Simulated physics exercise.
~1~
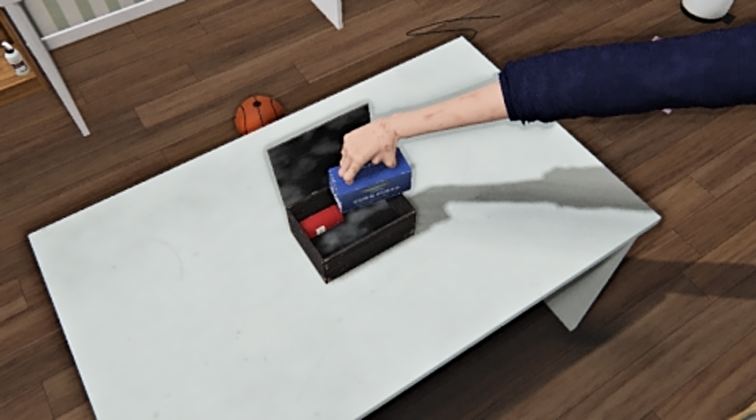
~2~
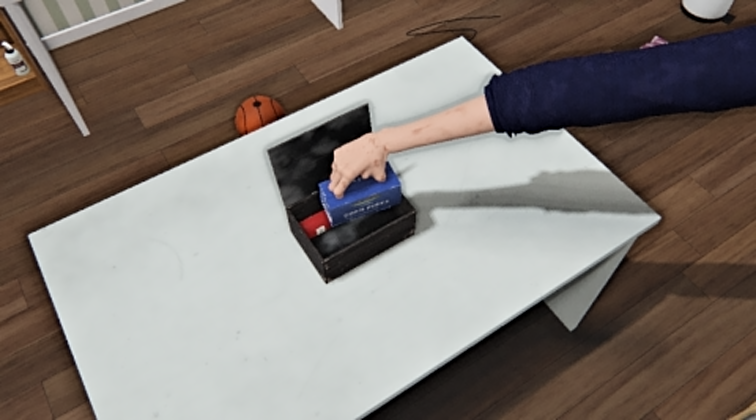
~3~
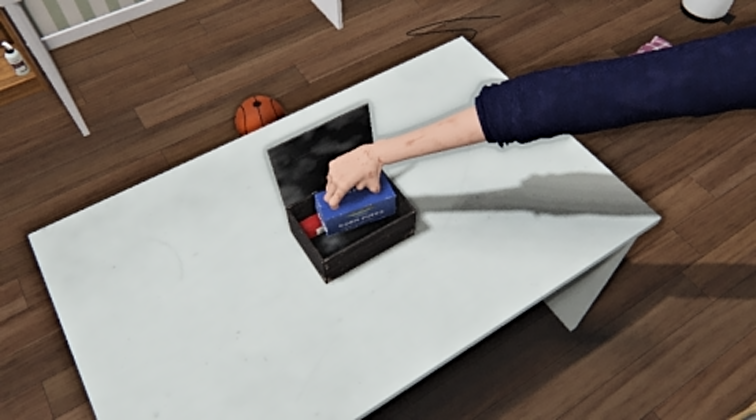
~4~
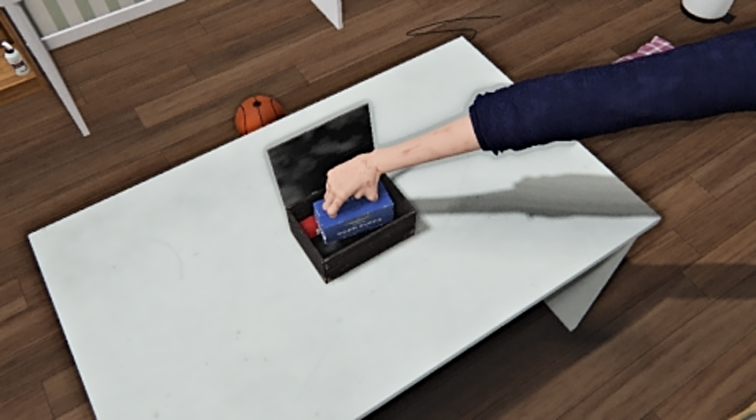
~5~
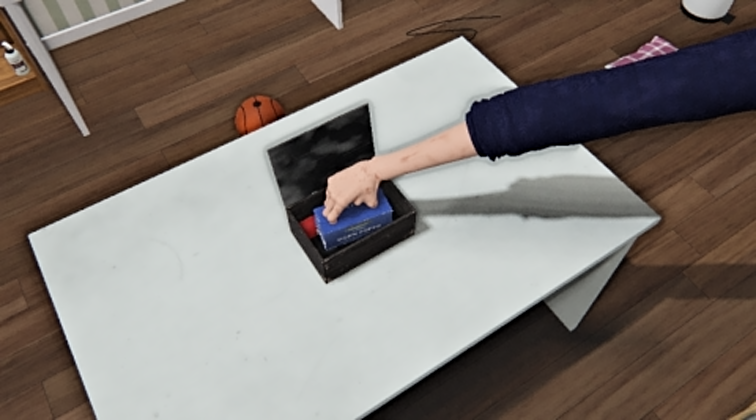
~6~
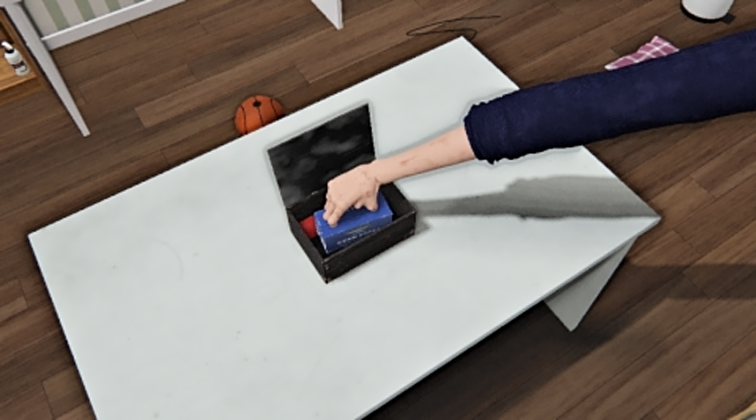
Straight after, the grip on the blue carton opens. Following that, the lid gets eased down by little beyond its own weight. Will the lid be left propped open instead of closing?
No, it closes flat.
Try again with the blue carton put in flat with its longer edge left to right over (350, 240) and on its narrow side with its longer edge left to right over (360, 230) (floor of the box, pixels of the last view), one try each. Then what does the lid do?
First try: It sits on the rim; second try: It sits on the rim.
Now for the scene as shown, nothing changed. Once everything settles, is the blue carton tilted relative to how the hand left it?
Well, the blue carton stays just as set.
Then, 1.30 s past the last view, lid 77° above the rim; blue carton displaced a little near (354, 233).
Then, 2.00 s past the last view, lid 33° above the rim; blue carton displaced a little near (354, 233).
Finally, lid shut; moved from the start, blue carton; red shaker still in place. Final places as the last picture's camera would see them, blue carton near (354, 233).
